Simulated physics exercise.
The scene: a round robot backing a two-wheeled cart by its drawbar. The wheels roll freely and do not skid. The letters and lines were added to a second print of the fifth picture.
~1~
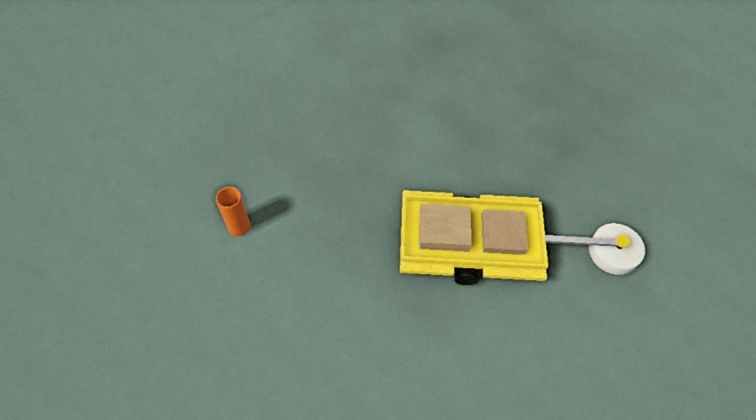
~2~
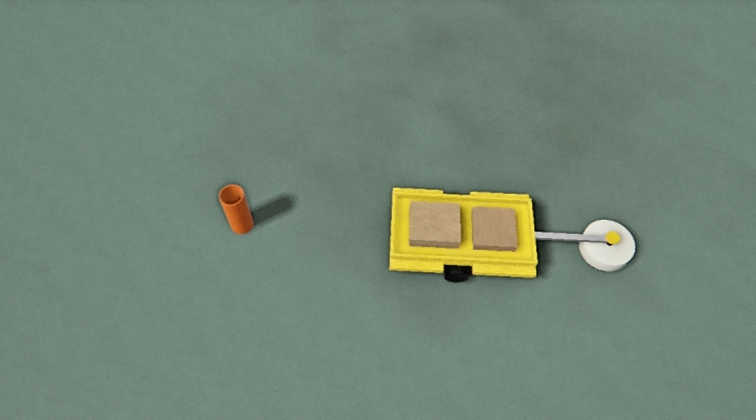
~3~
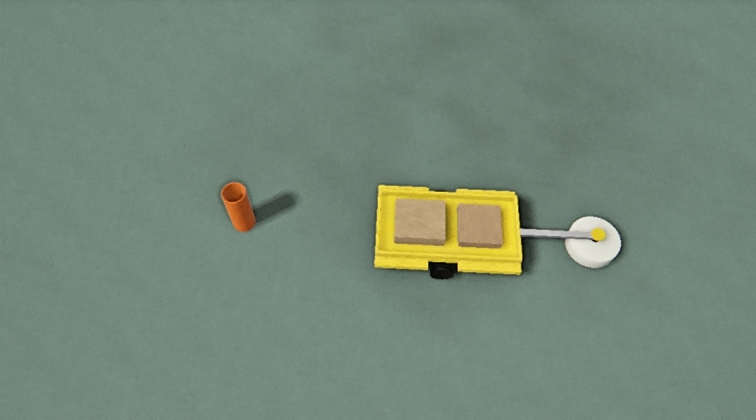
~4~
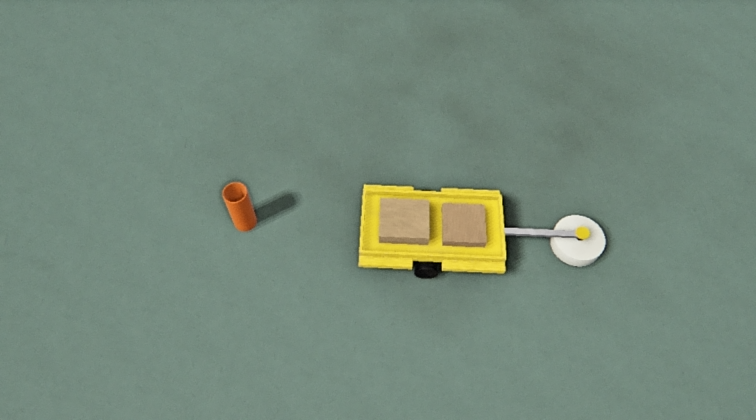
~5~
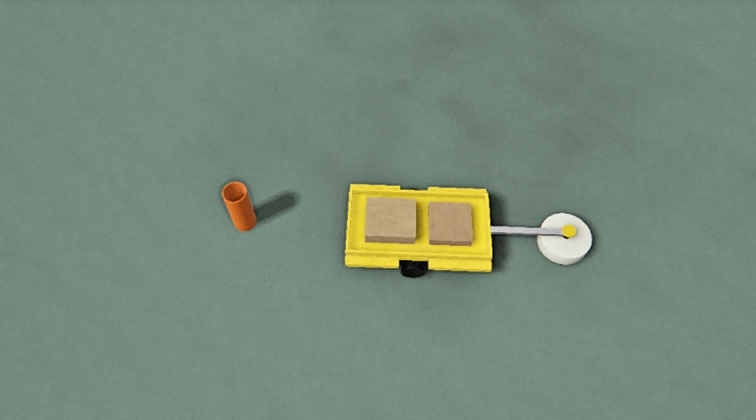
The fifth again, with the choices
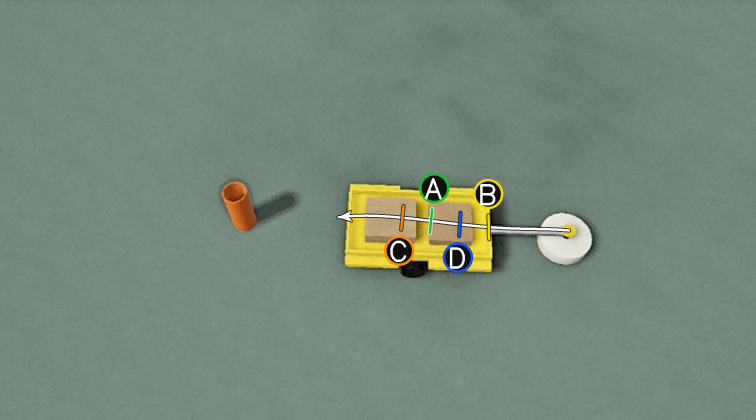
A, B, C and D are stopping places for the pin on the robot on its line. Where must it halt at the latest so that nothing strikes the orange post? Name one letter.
It should halt at B.
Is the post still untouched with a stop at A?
No.
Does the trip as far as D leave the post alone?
For that mark, no.
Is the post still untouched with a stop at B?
For that mark, yes.
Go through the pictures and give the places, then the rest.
In the first picture, robot (618, 247); yellow cart (472, 233); orange post (239, 227).
In the second picture, robot (608, 244); yellow cart (462, 230); orange post (242, 224).
In the third picture, robot (594, 240); yellow cart (447, 227); orange post (244, 222).
In the fourth picture, robot (579, 239); yellow cart (432, 226); orange post (246, 222).
In the fifth picture, robot (565, 237); yellow cart (418, 225); orange post (245, 222).
On the marked copy, A at (431, 221); B at (489, 227); C at (402, 218); D at (460, 224); the route from (569, 230) via (453, 224) to (339, 217).
With B. Early on, robot (537, 236), cart (389, 224).
Further on, robot (508, 235), cart (361, 223).
At the end, robot (486, 234), cart (338, 222); nothing has been touched.
As for the rest, A is too far, the post has been hit; C is too far, the post has been hit; D is too far, the post has been hit.
